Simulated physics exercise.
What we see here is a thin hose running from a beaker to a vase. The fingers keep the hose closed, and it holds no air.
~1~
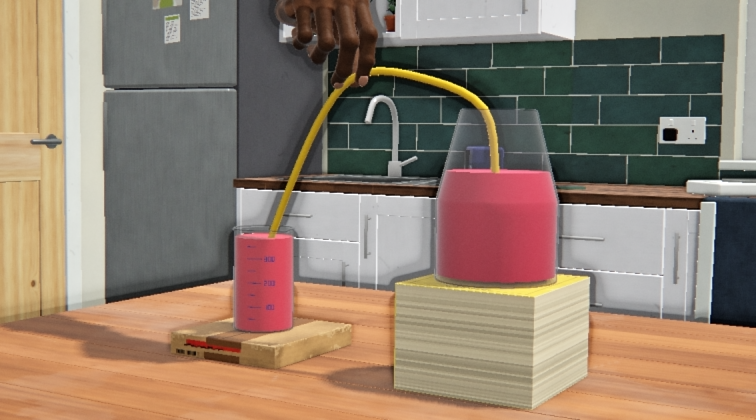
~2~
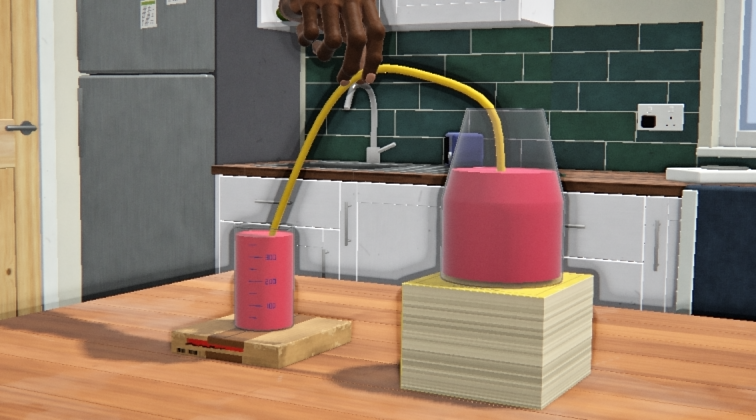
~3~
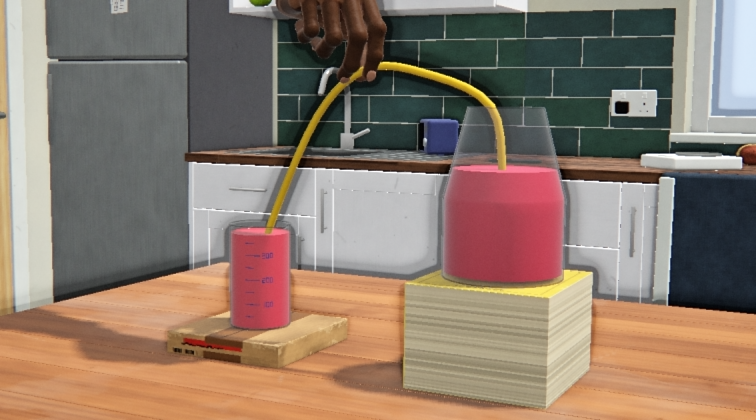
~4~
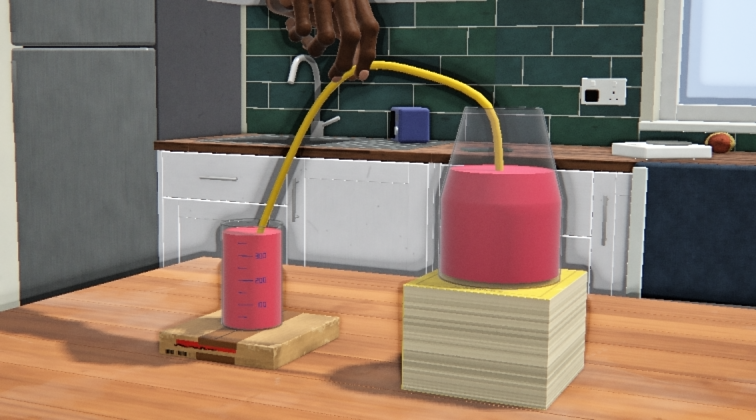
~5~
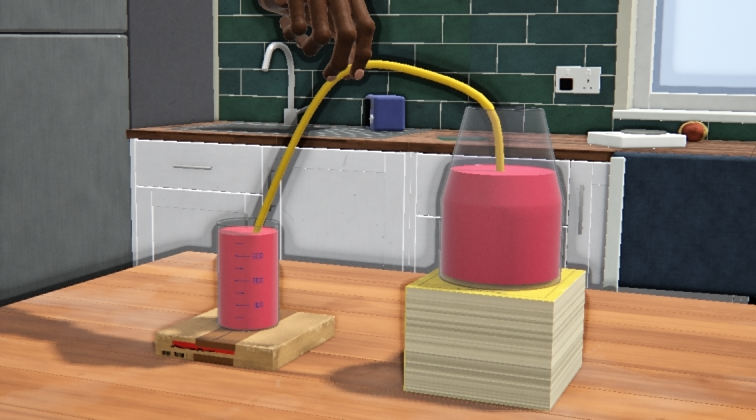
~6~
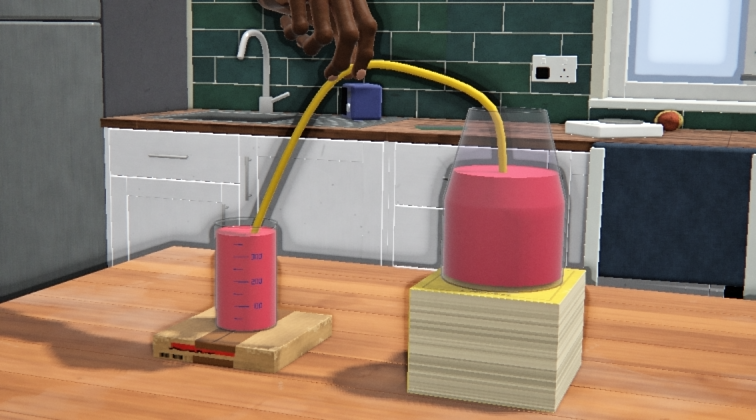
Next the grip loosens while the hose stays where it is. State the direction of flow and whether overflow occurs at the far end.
Answer. It flows: Towards the left; one that fills: Overflow occurs.
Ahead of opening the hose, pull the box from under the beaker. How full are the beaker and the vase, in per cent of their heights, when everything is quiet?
About 100 percent first and 10 percent second.
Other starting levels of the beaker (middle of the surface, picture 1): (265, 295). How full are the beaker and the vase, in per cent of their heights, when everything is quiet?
Levels, in order: Approx. 100 and 20 per cent.
Shortly, the beaker is full to the brim; the vase is about half full; the lower one has lost some.
Then, the beaker is full to the brim; the vase is about a quarter full; the lower one has lost some.
At the finish, the beaker is full to the brim; the vase is about a quarter full; the lower one has lost some; the two surfaces are level.
